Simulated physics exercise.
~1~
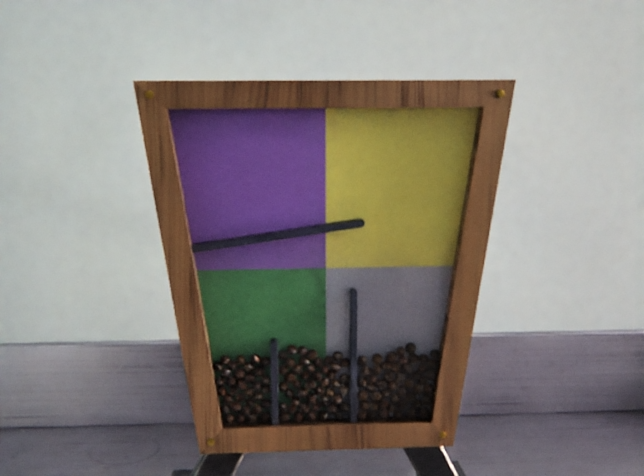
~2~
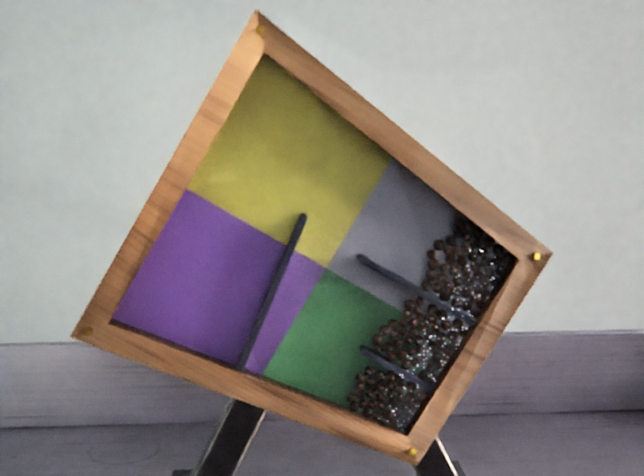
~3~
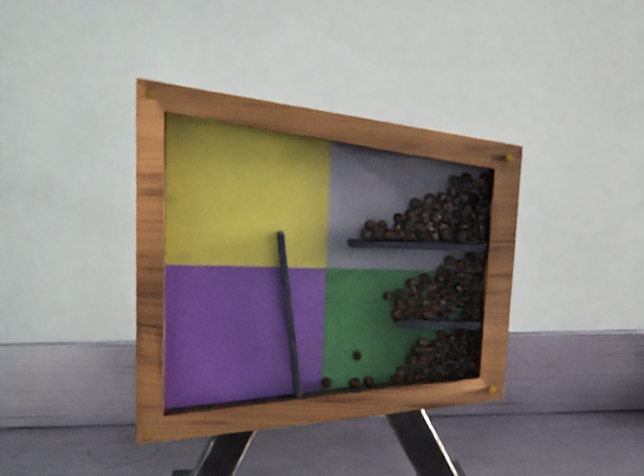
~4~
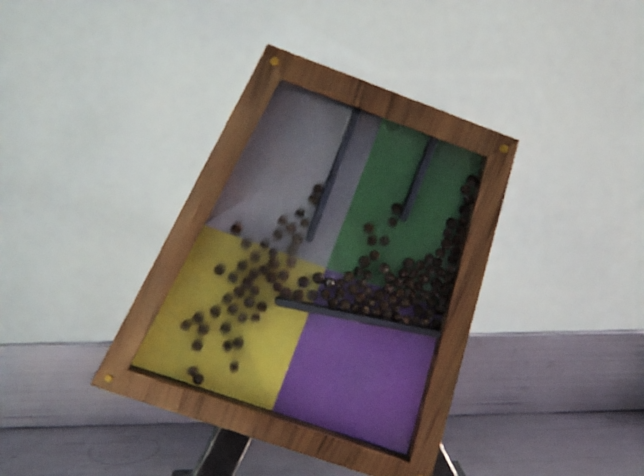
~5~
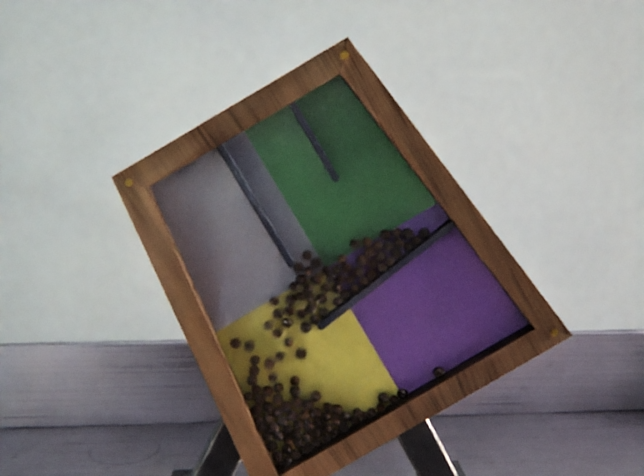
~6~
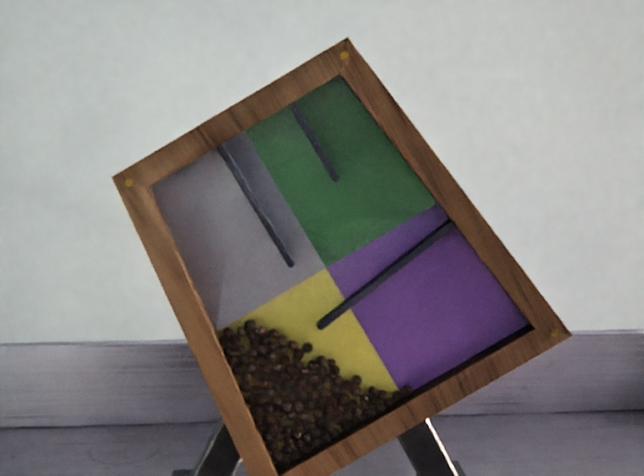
We see a wooden-framed, clear-faced box with four coloured quarters and dark bars turn anticlockwise in stages, its small dark round pills sliding from the green and grey quarters, spilling past the bars, and finally settling in a heap in the yellow quarter at the bottom.
